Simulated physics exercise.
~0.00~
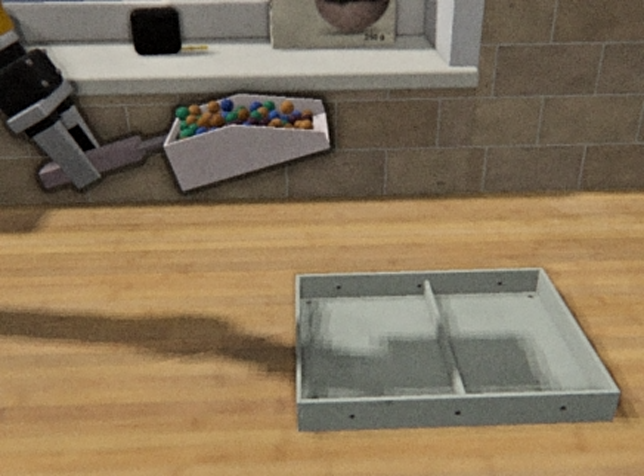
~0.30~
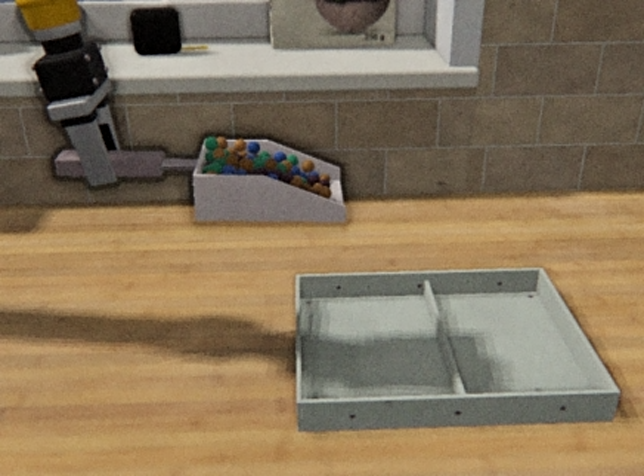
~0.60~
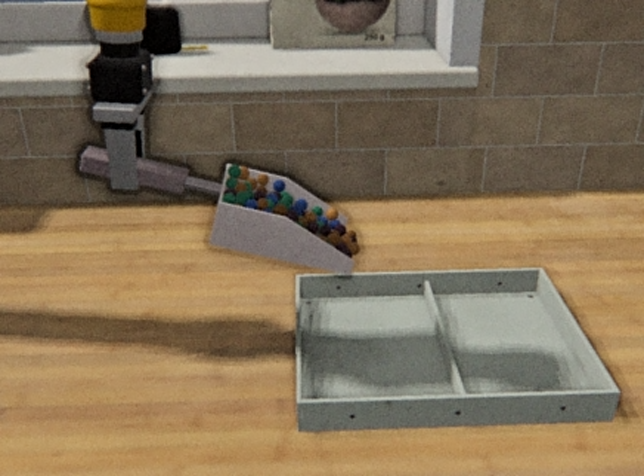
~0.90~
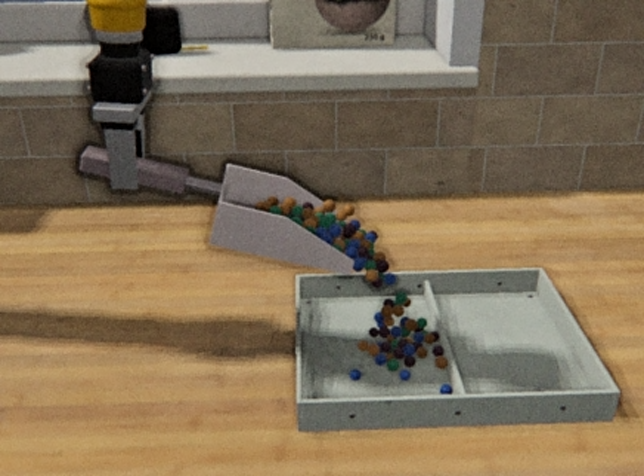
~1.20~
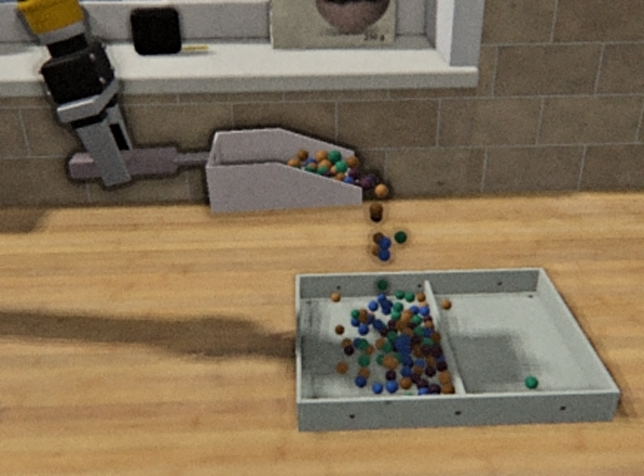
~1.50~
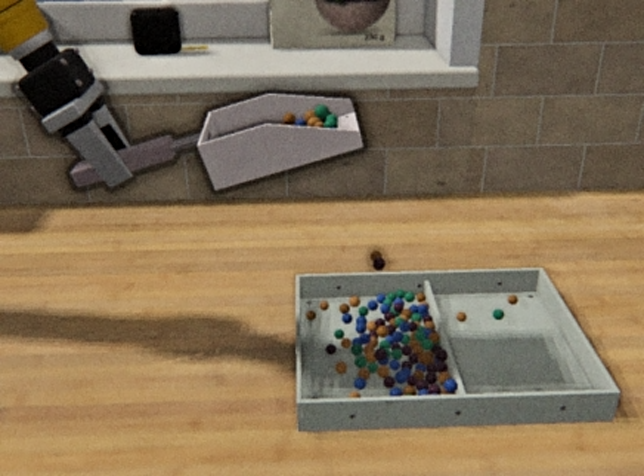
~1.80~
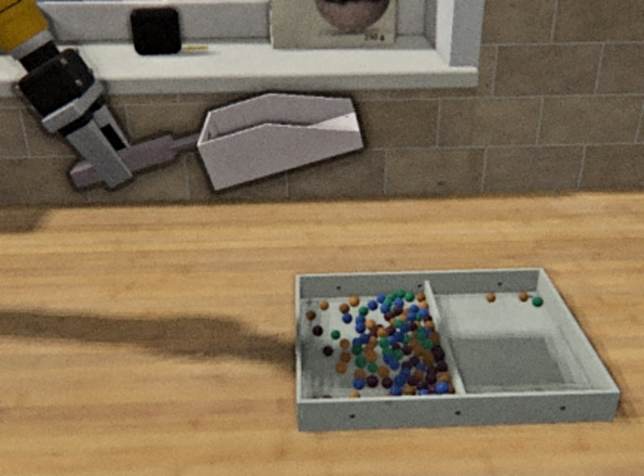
A robot arm tips a scoop of colourful balls into a tray's left part, then lifts back.
